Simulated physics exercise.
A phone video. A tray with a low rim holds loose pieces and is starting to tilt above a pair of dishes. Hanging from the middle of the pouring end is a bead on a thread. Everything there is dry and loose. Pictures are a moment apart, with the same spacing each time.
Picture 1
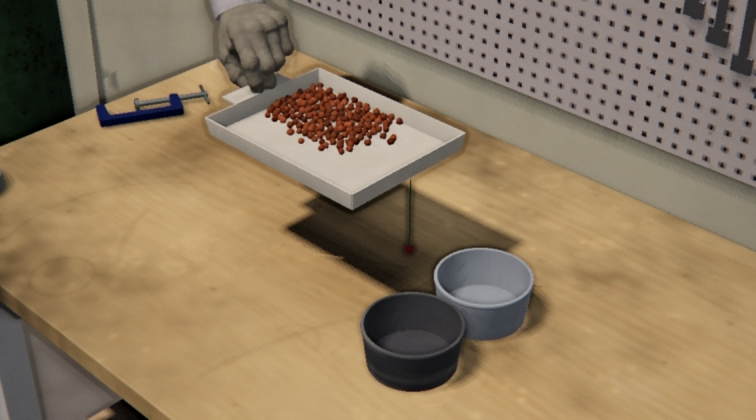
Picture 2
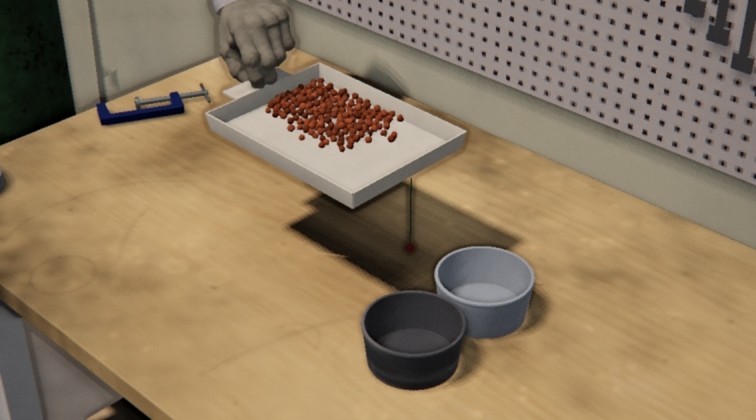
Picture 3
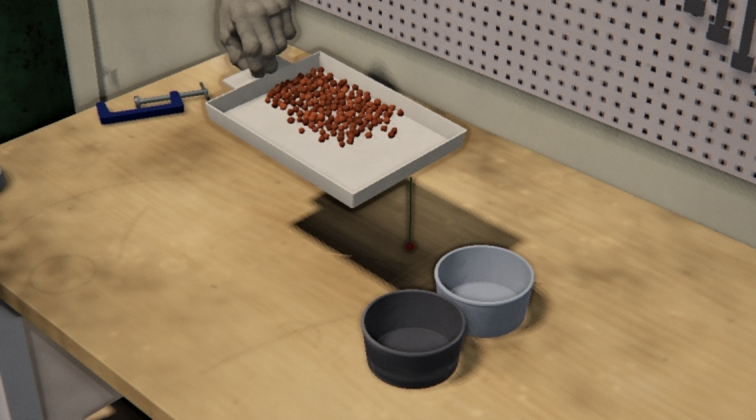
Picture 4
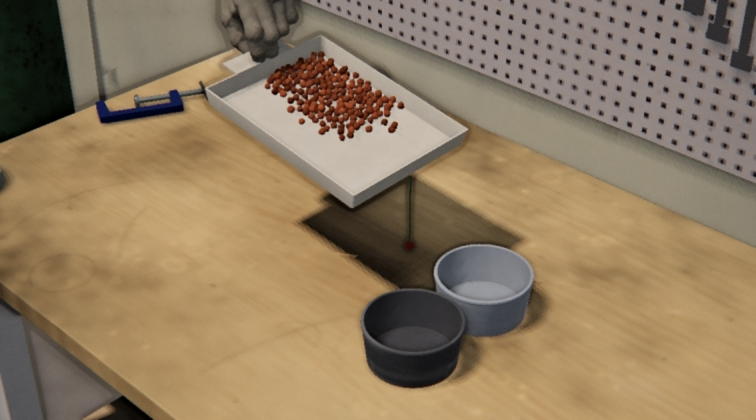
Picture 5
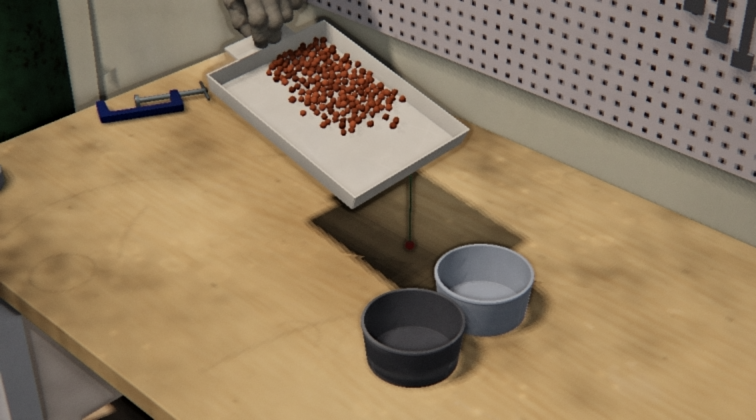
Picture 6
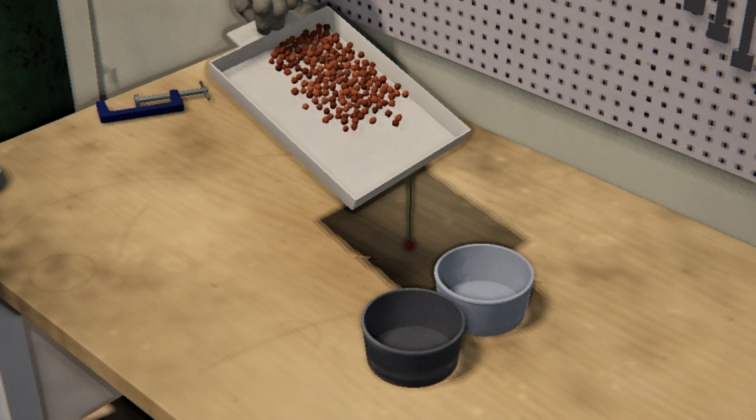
A white tray of reddish-brown pellets tilts steadily as a gray hand raises its far end.
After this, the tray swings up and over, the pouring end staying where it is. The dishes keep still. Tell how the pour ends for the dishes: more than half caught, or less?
The dishes secure over fifty percent.
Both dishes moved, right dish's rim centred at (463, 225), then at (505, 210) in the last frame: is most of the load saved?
First less than half, then under half.
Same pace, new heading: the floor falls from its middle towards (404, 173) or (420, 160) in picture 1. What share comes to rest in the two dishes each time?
About 70 % and 30 %.
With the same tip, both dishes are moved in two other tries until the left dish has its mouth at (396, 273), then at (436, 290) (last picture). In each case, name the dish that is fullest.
First try, the leftmost dish; second try, the leftmost dish.
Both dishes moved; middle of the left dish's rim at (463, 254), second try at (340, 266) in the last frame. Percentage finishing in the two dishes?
Respectively 30 % and 0 %.
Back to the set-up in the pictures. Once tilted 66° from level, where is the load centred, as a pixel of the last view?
The middle of the pieces sits at roughly (400, 169).
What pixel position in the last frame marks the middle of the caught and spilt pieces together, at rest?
Last view, resting centre - approx. (441, 328).
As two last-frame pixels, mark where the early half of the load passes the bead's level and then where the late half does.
Near (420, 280) to start, and near (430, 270) afterwards.
Soon after the last picture, tray tipped steeply; most on the tray; a stray few in the left dish; a stray few in the right dish; a small part in the air.
A little later, tray tipped past a quarter turn; about two thirds on the tray; a small part in the left dish; a small part in the right dish; a small part outside both; a small part in the air.
Later still, tray tipped past a quarter turn; about a third in the left dish; about a third in the right dish; about a third outside both.
At rest, tray tipped past a quarter turn; about a third in the left dish; about a third in the right dish; about a third outside both.
